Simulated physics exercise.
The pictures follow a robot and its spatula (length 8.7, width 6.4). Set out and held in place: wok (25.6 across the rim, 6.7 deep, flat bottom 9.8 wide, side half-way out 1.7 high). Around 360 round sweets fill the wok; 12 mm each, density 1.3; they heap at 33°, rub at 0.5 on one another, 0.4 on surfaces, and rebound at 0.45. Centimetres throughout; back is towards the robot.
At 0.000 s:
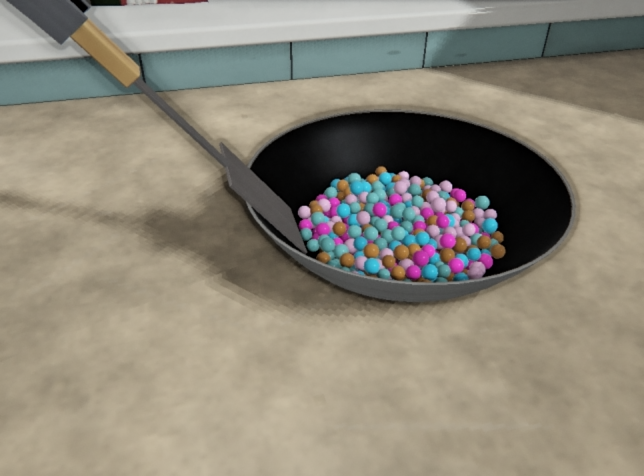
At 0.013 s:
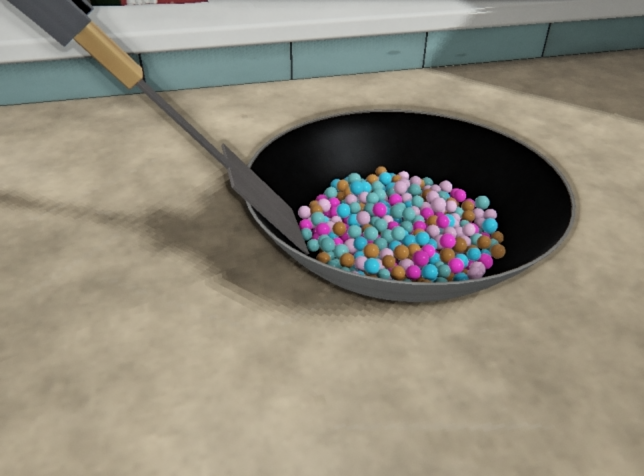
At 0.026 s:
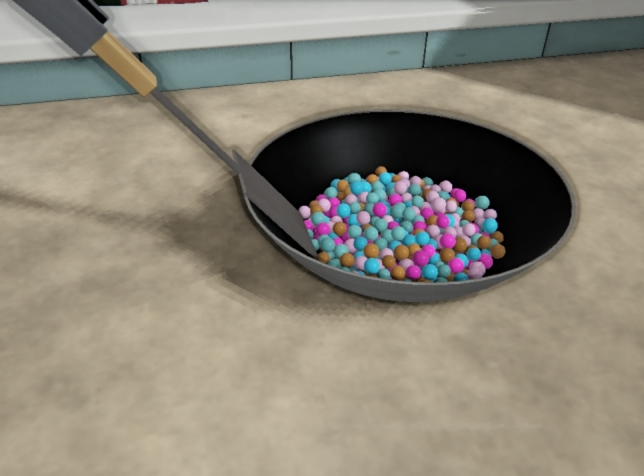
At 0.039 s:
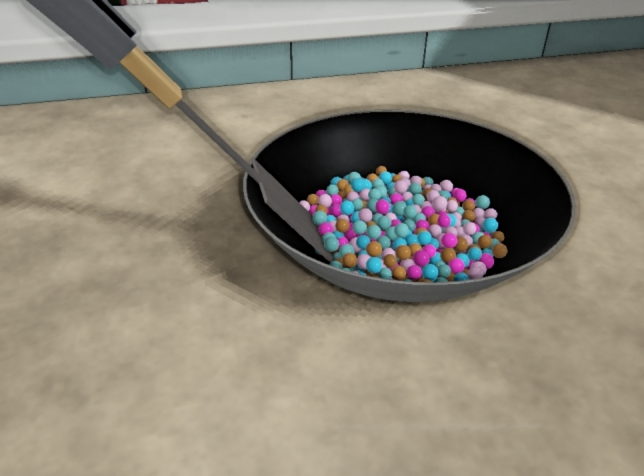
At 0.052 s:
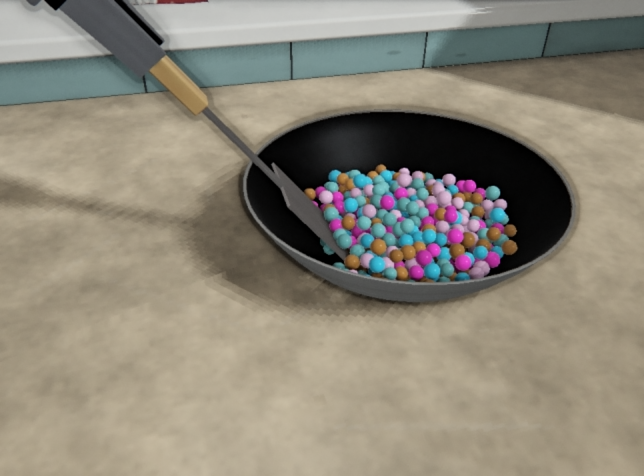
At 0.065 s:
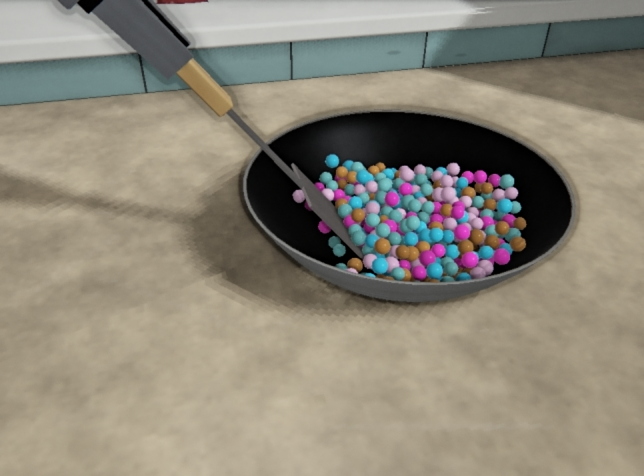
A spatula resting at the left edge of a black wok full of colorful little balls stayed nearly still at first, then slid rightward into them, pushing the pile toward the right side.
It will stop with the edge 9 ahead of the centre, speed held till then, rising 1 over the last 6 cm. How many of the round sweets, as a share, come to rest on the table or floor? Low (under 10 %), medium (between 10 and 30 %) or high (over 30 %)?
A high share, over 30 %, ends on the table or floor.
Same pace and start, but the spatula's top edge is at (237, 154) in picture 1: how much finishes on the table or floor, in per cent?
About 45 per cent.
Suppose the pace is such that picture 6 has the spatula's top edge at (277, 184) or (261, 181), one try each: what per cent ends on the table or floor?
Some 30 and 20 per cent.
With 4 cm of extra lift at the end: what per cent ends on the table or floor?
Some 40 per cent.
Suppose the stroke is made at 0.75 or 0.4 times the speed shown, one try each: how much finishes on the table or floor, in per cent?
About 30 and 15 per cent.
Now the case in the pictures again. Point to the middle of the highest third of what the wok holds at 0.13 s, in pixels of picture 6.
At about (492, 187).
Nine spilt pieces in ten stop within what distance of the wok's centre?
Roughly 50 cm.
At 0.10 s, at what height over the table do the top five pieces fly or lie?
Roughly 7 cm.
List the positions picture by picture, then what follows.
In the first picture, spatula top edge at (225, 163), sloping 53°; upper third of the load around (397, 219), from x 305 to 500, top at y 170; 363 in the wok.
In the second picture, spatula top edge at (227, 164), sloping 53°; upper third of the load around (397, 219), from x 305 to 500, top at y 170.
In the third picture, spatula top edge at (238, 170), sloping 53°; upper third of the load around (397, 219), from x 305 to 500, top at y 170.
In the fourth picture, spatula top edge at (259, 179), sloping 53°; upper third of the load around (397, 219), from x 305 to 500, top at y 170.
In the fifth picture, spatula top edge at (280, 183), sloping 53°; upper third of the load around (406, 214), from x 300 to 510, top at y 170.
In the sixth picture, spatula top edge at (301, 184), sloping 53°; upper third of the load around (420, 207), from x 300 to 520, top at y 160; 363 in the wok.
By 0.10 s, sloping 53°, highest piece 7 above the table; 363 in the wok.
By 0.13 s, sloping 53°, highest piece 9 above the table; 361 in the wok, 2 on the blade or in flight.
By 0.35 s, sloping 53°, highest piece 20 above the table; 197 in the wok, 26 on the table or floor, 140 on the blade or in flight.
By 1.40 s, sloping 53°, highest piece 4 above the table; 197 in the wok, 166 on the table or floor.
Final count, 197 in the wok, 166 on the table or floor. That is 46 % on the table or floor.
